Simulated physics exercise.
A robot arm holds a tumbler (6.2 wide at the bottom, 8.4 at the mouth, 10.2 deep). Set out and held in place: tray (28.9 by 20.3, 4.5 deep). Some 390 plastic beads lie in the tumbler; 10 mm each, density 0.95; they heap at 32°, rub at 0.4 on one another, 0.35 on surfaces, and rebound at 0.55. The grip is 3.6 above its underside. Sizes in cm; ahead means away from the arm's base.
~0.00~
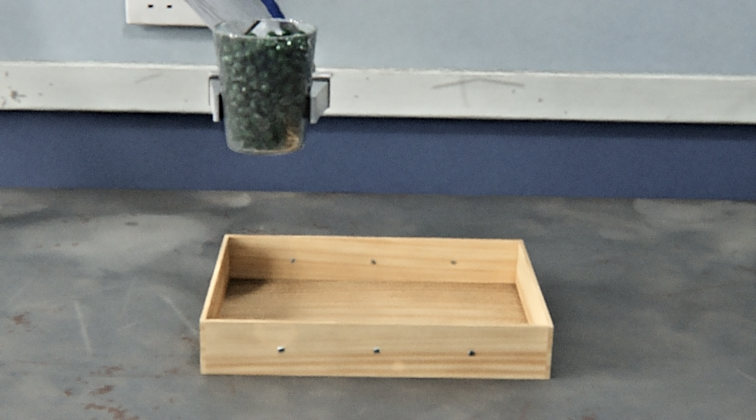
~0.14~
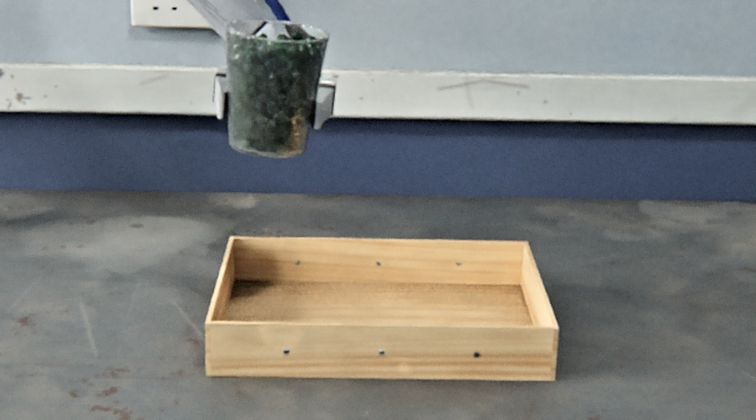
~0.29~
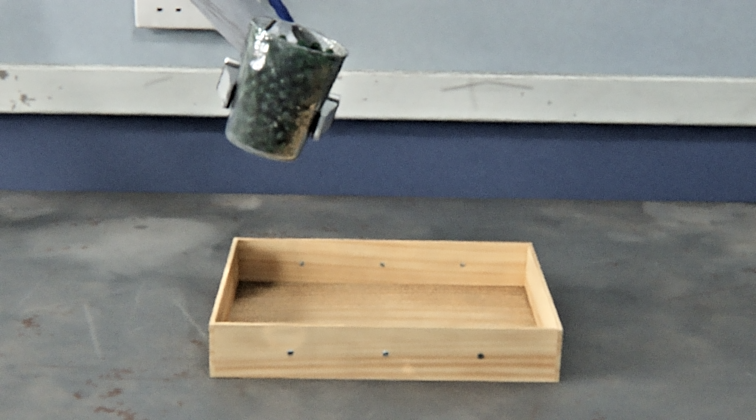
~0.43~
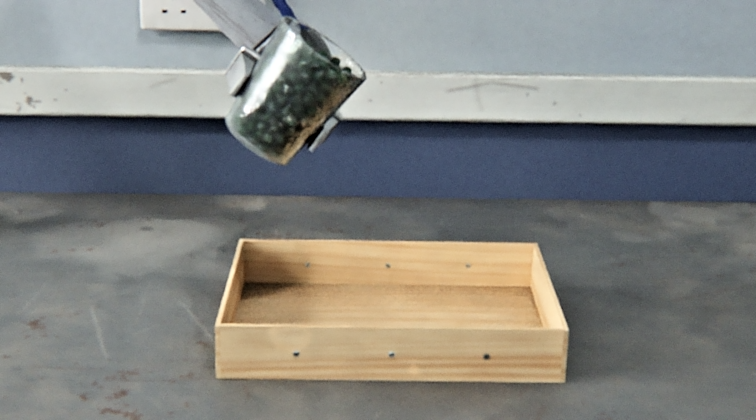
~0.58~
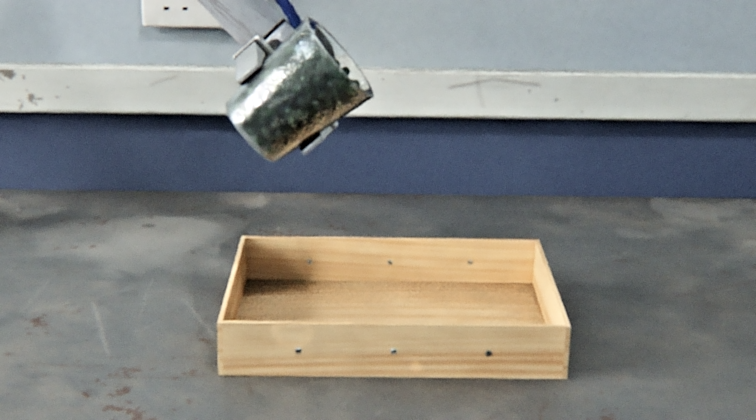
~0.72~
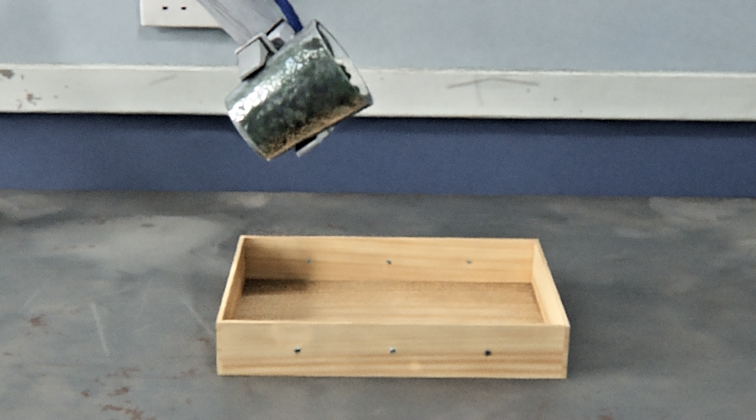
To begin with, a robot gripper holds a clear tumbler of dark green beads upright above a shallow wooden tray on a grey surface. The arm tilts the tumbler steadily, its mouth leaning to the right, until it is steeply slanted, with the beads still inside and the tray empty.
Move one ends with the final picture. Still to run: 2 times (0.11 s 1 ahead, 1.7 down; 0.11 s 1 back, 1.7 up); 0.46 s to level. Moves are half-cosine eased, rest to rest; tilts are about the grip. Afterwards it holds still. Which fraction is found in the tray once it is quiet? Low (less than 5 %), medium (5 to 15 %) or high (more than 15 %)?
In the tray the share is low, less than 5 %.
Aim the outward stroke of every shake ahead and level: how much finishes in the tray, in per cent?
Some 10 per cent.
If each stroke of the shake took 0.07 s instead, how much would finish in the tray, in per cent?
In that case some 10 per cent.
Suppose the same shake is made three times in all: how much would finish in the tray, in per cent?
Then about 0 per cent.
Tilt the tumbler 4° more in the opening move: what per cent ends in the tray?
Some 5 per cent.
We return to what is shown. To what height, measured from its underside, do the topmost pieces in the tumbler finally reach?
About 10.5 cm.
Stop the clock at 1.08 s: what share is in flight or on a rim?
Roughly 1 per cent.
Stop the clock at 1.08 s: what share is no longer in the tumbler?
Some 0 per cent.
After 1.08 s, tilted 54° forward, highest piece 24 above the table; 385 in the tumbler, 1 in the tray, 2 in flight or on a rim.
After 1.44 s, tilted 18° forward, highest piece 26 above the table; 380 in the tumbler, 7 in the tray, 1 in flight or on a rim.
After 1.82 s, level, highest piece 28 above the table; 380 in the tumbler, 8 in the tray.
After 2.87 s, level, highest piece 28 above the table; 380 in the tumbler, 8 in the tray.
At rest, 380 in the tumbler, 8 in the tray. That is 2 % in the tray.
